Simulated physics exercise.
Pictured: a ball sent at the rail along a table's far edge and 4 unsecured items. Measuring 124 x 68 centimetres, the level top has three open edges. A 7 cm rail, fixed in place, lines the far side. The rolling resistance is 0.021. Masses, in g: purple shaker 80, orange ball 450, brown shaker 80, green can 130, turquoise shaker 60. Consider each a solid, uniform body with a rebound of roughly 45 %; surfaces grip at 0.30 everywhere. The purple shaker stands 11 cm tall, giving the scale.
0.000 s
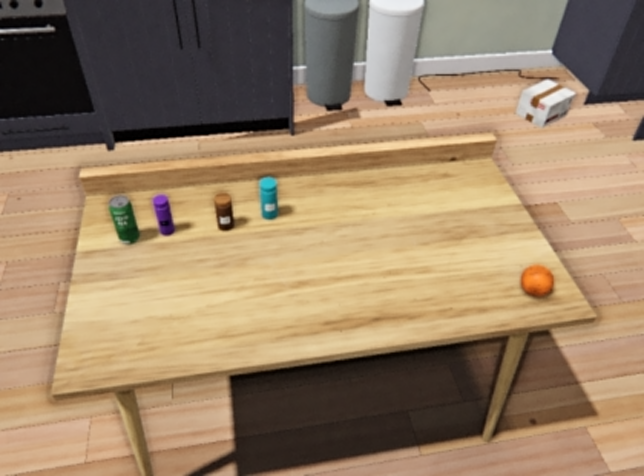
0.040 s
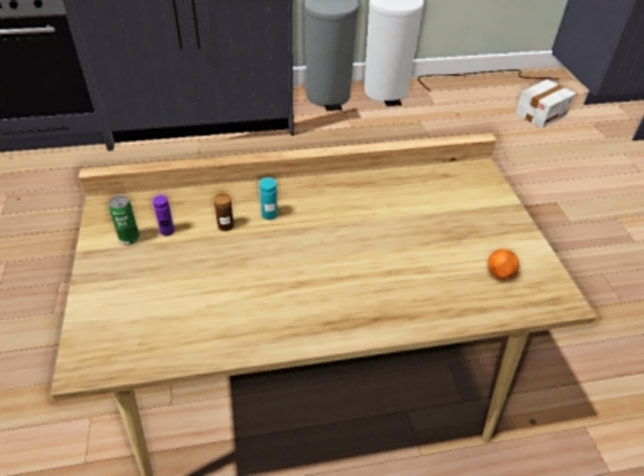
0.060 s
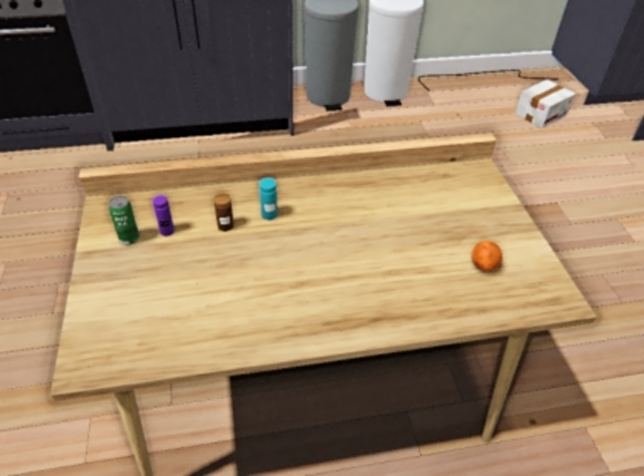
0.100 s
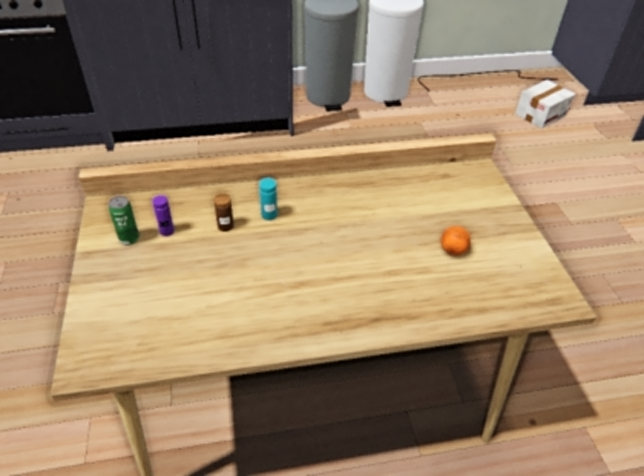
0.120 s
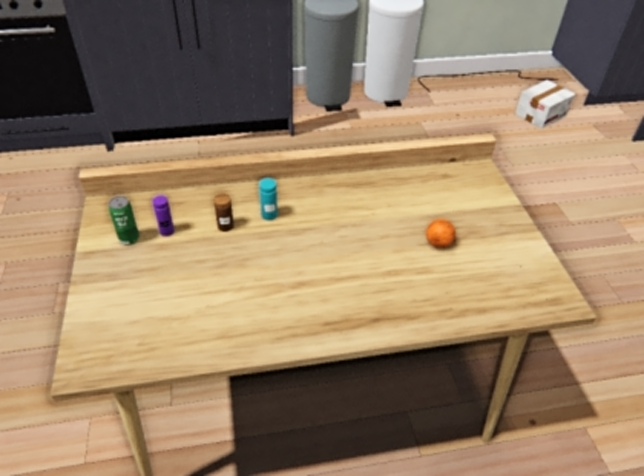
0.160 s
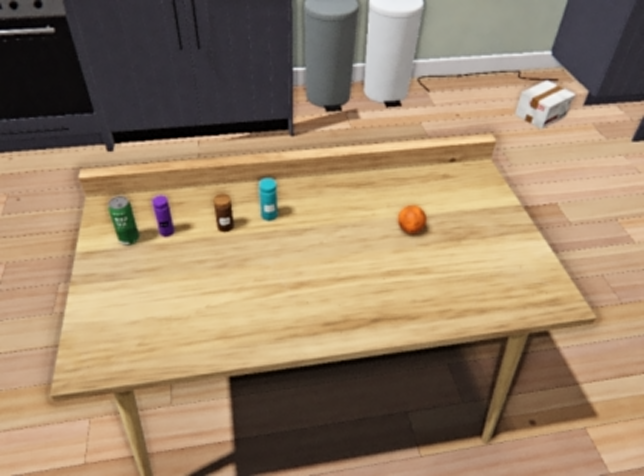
The video shows a wooden table with a green can and purple, brown and turquoise shakers standing at the left, while an orange ball rolls from the right side leftward and toward the raised far edge.
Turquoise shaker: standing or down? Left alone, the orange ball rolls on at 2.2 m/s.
It capsizes.
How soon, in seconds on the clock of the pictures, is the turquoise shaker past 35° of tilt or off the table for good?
0.5 s, roughly.
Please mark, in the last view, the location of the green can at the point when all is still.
In the last picture it sits around (73, 232).
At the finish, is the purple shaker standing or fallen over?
The purple shaker keeps standing.
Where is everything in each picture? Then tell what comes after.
The first frame shows orange ball (537, 280); turquoise shaker (269, 199).
The second frame shows orange ball (503, 264); green can (124, 221).
The third frame shows orange ball (487, 256); brown shaker (224, 213).
The fourth frame shows orange ball (456, 241); purple shaker (164, 216).
The fifth frame shows orange ball (441, 233); green can (124, 222).
The sixth frame shows orange ball (412, 219); turquoise shaker (269, 200).
After 0.56 s, orange ball near (231, 208); turquoise shaker leaning 40° near (222, 237); brown shaker leaning 4°.
After 0.96 s, orange ball near (136, 225); turquoise shaker on its side near (139, 323); brown shaker on its side; purple shaker slid 13 cm.
After 1.56 s, orange ball near (90, 223); turquoise shaker now off the table; brown shaker on its side; green can slid 12 cm.
After 2.46 s, orange ball near (63, 231); brown shaker on its side; green can slid 12 cm; purple shaker slid 18 cm.
By the end (2.9 s), off the table and tipped over, turquoise shaker; tipped over on the table, brown shaker; not toppled but over 4 cm from the start, purple shaker and green can.
